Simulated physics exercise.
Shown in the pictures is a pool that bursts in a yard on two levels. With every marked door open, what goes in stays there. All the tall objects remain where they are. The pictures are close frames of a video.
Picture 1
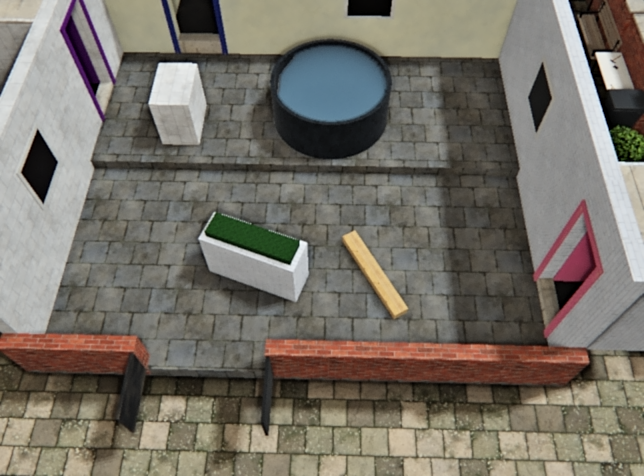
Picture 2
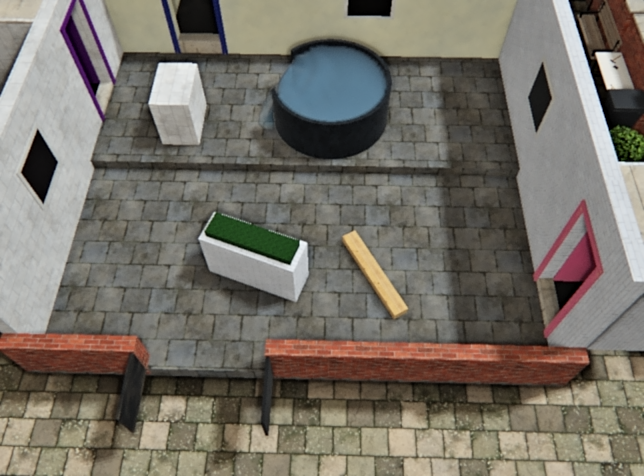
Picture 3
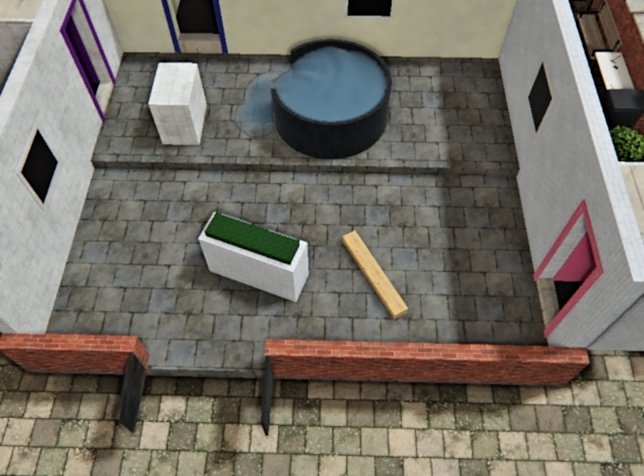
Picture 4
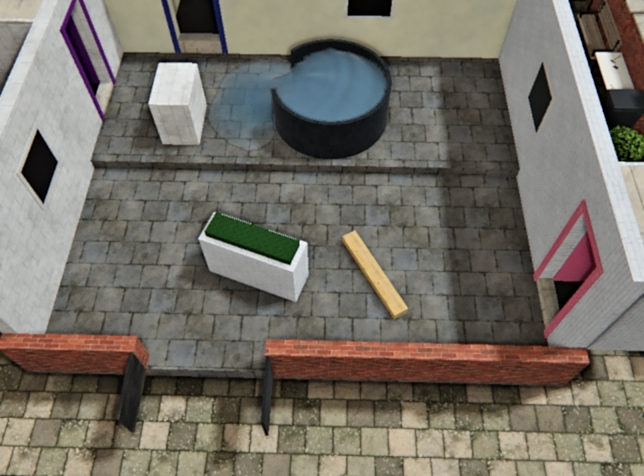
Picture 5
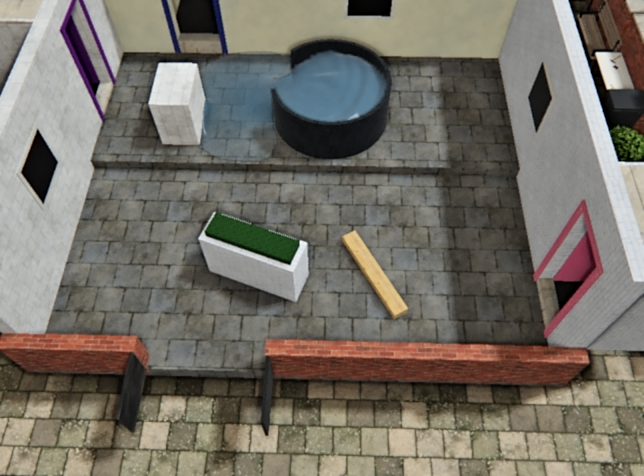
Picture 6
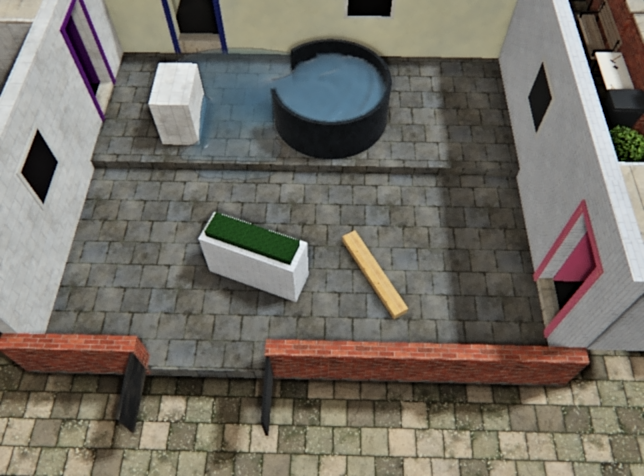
In a walled paved yard, water bursting from the left side of a round dark pool and spreading towards a white block.
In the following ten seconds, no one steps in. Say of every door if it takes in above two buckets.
Outcome: The blue door receives no more than two buckets; the pink door receives no more than two buckets; the purple door receives more than two buckets.
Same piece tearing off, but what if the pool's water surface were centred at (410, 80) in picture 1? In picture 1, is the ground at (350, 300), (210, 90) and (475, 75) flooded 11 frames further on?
Bone-dry, soaked, bone-dry.
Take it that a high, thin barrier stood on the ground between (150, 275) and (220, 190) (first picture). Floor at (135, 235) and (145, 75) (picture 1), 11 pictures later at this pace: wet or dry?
In that order: Wet, awash.
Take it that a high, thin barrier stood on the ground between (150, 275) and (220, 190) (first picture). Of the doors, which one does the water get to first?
My choice is the blue door.
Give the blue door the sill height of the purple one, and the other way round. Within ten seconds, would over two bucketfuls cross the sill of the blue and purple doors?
I'd say the blue door tops the mark, while the purple door comes in under.
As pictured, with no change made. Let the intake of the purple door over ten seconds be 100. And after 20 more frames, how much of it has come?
About 50 per cent.
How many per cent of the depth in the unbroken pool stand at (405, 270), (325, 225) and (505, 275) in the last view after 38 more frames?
Depths of roughly 0, 4 and 0 per cent.
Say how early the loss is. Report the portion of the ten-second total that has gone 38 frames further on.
Roughly 60 percent.
A moment on, water covers 20 % of the floor; the blue door wet at the sill, nothing in, the pink door not reached, the purple door under two buckets in.
Next, water covers 30 % of the floor; the blue door wet at the sill, nothing in, the pink door not reached, the purple door over two buckets in.
Then, water covers 50 % of the floor; the blue door wet at the sill, nothing in, the pink door not reached, the purple door far over two buckets in.
Later, water covers 60 % of the floor; the blue door wet at the sill, nothing in, the pink door not reached, the purple door far over two buckets in.
In the end, water covers 80 % of the floor; the blue door wet at the sill, nothing in, the pink door wet at the sill, nothing in, the purple door far over two buckets in.
